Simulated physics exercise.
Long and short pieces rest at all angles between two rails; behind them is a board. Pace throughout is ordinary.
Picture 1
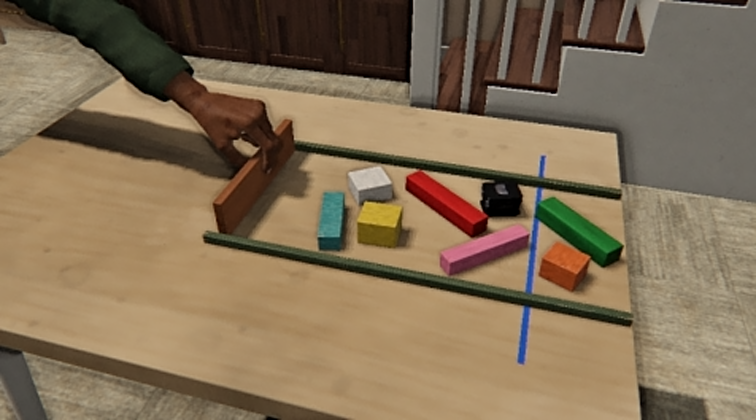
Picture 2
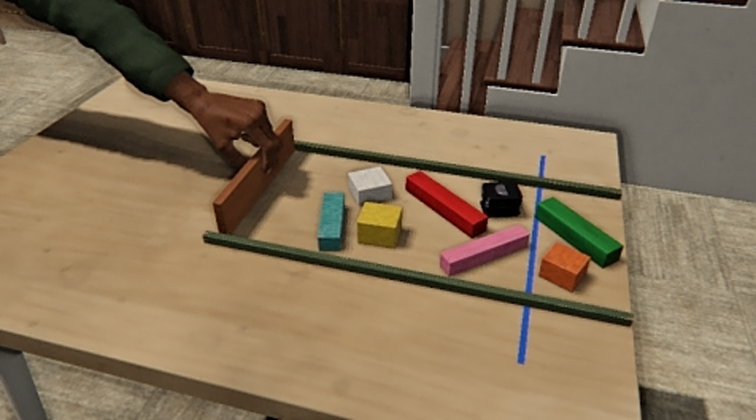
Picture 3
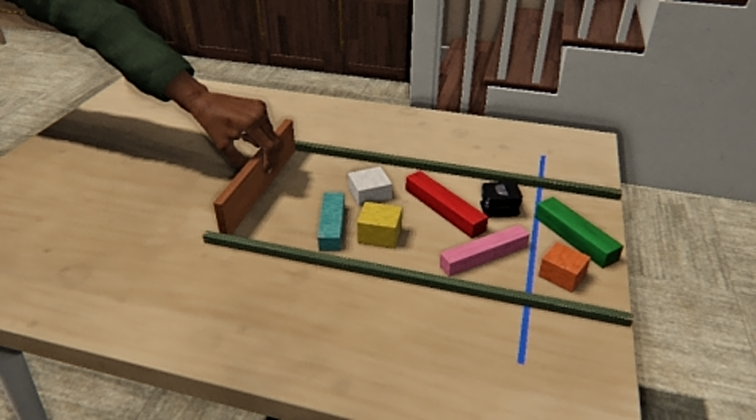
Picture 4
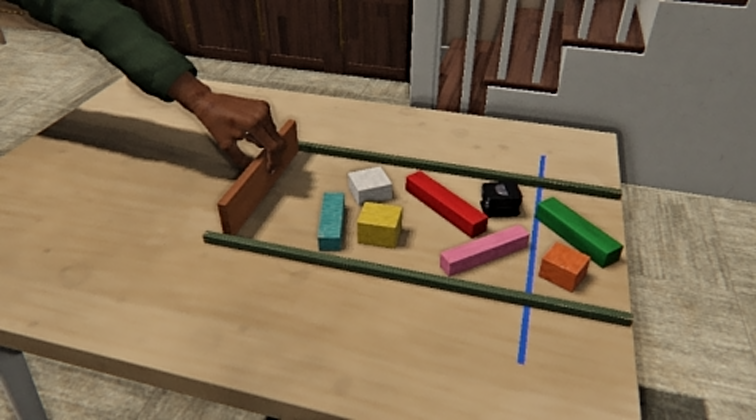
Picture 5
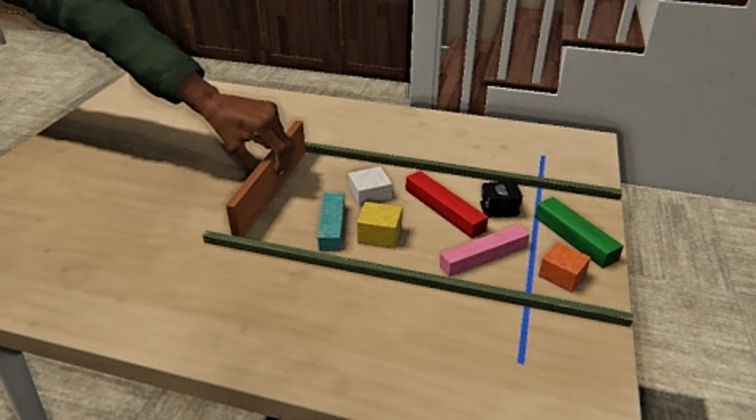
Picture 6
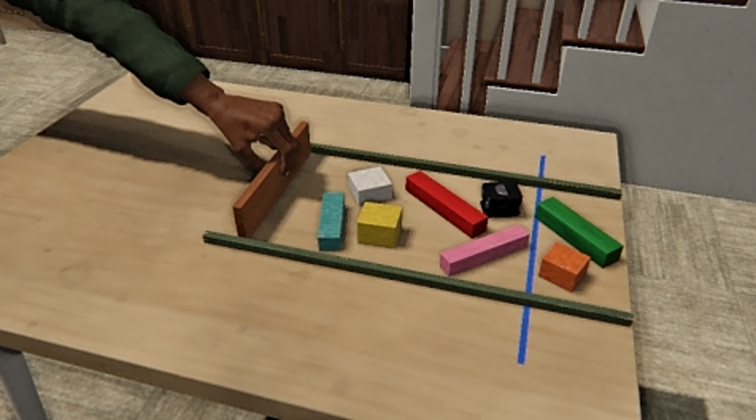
A dark-skinned hand in a green sleeve holds an upright brown board at the left end of two dark green rails on a pale wooden table, seen from above at an angle near a white staircase. Between the rails lie turquoise, white, yellow, red, pink, black, orange and green pieces, with blue tape crossing toward the right. After staying still, the hand slides the board slightly right, touching nothing, while the pieces and view remain still.
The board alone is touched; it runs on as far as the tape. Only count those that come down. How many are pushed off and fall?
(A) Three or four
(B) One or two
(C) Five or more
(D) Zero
One or two (B).
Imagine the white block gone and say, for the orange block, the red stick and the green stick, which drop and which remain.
The orange block comes off; the red stick stays put; the green stick stays put.
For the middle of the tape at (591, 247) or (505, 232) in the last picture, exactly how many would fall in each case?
It comes to 6, then 0.
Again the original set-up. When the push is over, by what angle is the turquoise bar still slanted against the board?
The angle is some 0°.
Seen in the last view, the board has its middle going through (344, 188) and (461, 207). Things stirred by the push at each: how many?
At the first point the count is 2, at the second it's 6.
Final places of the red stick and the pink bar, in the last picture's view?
(580, 213) and (615, 274), approximately.
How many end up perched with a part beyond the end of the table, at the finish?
Overhang count: 1.
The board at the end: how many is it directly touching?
Total: 3.
Soon after, none off yet; green stick at rest near (577, 231); orange block at rest near (564, 267); black case at rest near (501, 200).
In the end, the number that fall off is one or two; gone, orange block and green stick.
